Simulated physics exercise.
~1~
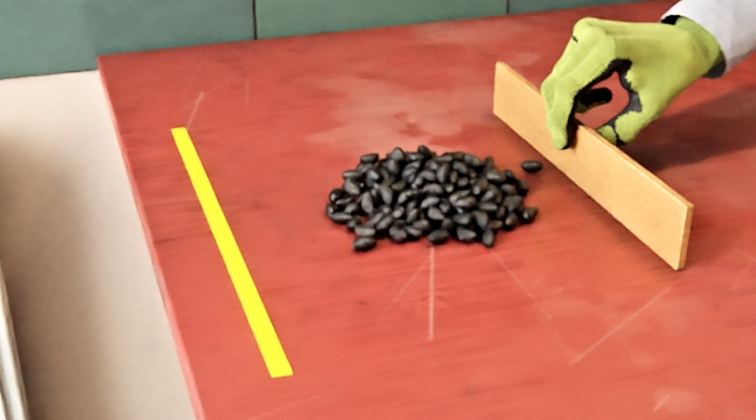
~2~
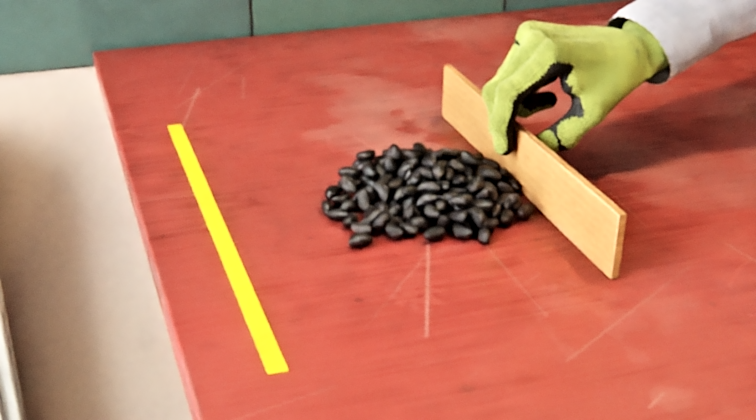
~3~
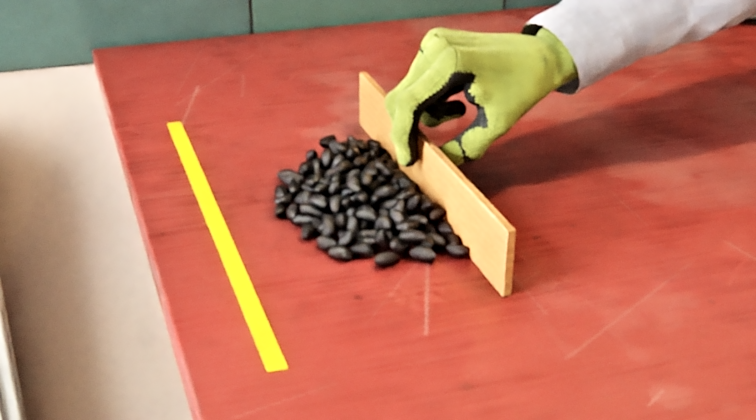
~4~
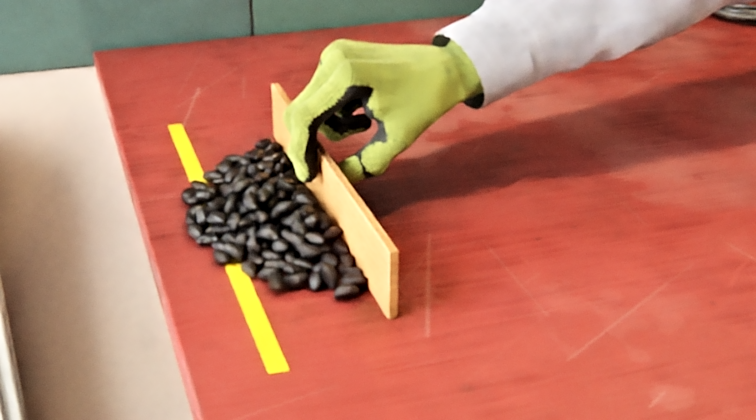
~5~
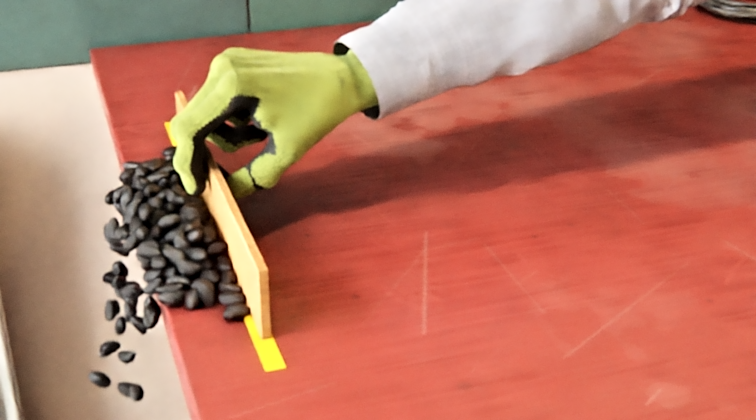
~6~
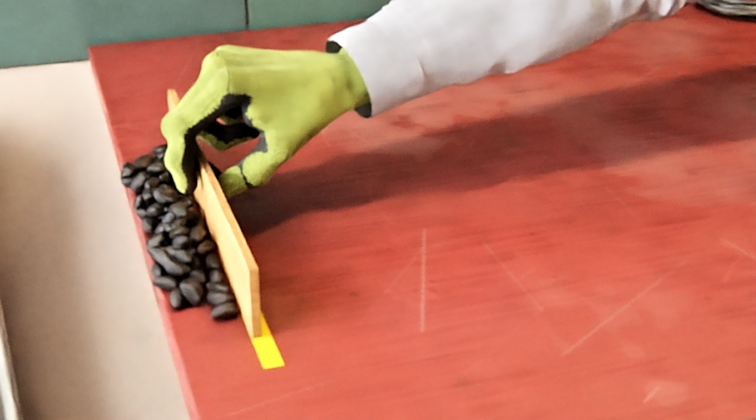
Gloved hand sweeping dark beans left across a red table with a thin board, stopping at yellow tape as some spill off.
